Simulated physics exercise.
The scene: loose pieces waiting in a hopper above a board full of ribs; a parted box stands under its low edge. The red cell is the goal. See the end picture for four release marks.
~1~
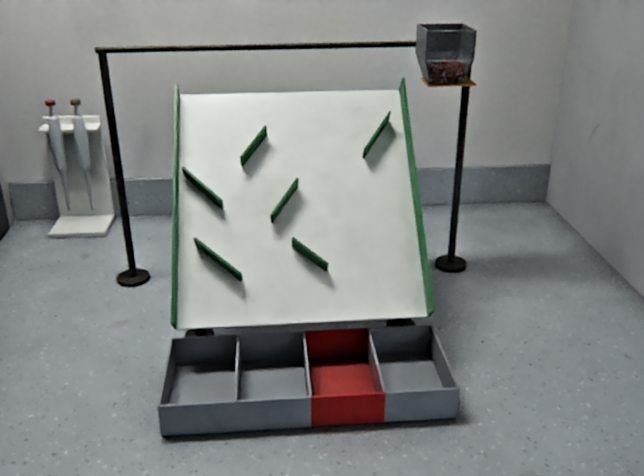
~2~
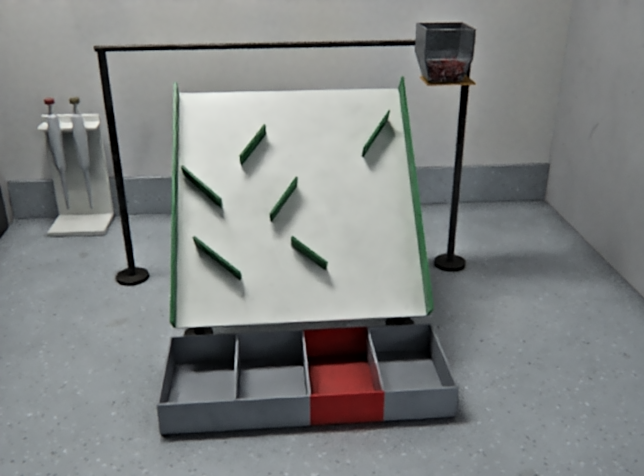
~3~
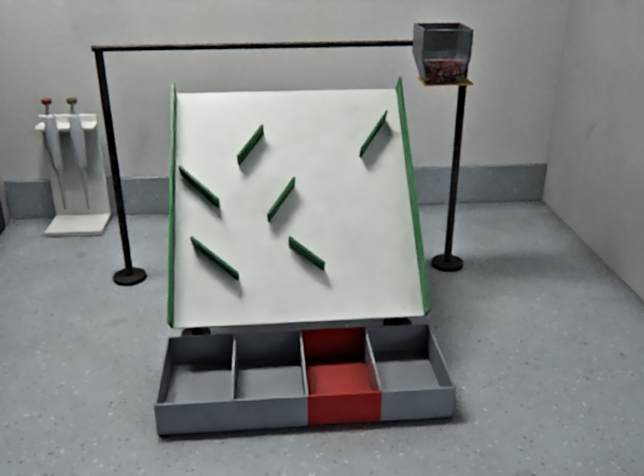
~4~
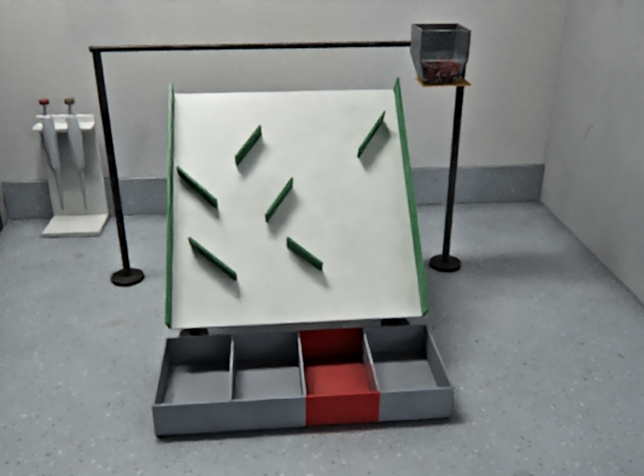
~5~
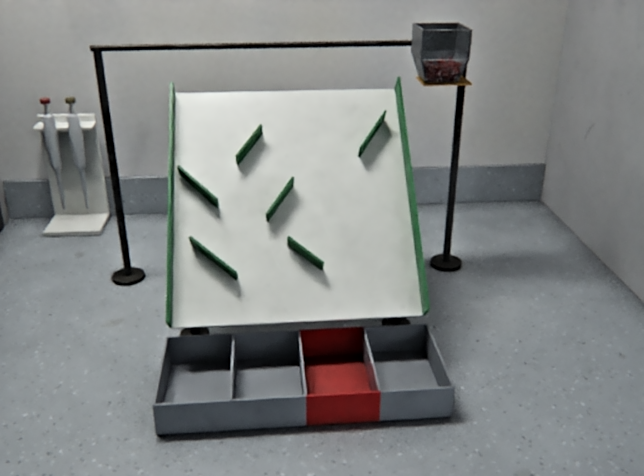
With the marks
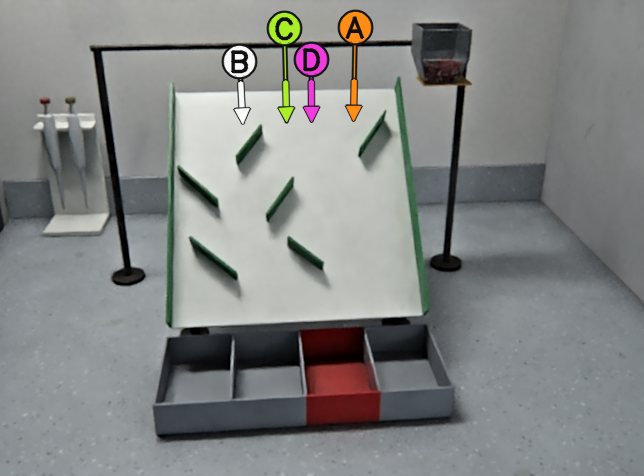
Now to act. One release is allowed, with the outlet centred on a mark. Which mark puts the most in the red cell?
It is A.
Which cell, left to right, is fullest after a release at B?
The second from the left.
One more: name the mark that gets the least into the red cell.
That would be B.
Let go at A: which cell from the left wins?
It is the third one.
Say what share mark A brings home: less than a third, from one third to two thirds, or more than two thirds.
Mark A gives more than two thirds.
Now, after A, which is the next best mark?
Here it is mark D.
On the marked copy, mark A meets the board at (353, 115); mark B meets the board at (242, 118); mark C meets the board at (286, 116); mark D meets the board at (311, 116).
With A, the larger part in the red cell, roughly a quarter in other cells.
With B, just a few in the red cell, almost all in other cells.
With C, roughly a quarter in the red cell, roughly two thirds in other cells, about a tenth held on the board.
With D, roughly a third in the red cell, roughly half in other cells, just a few outside the box.
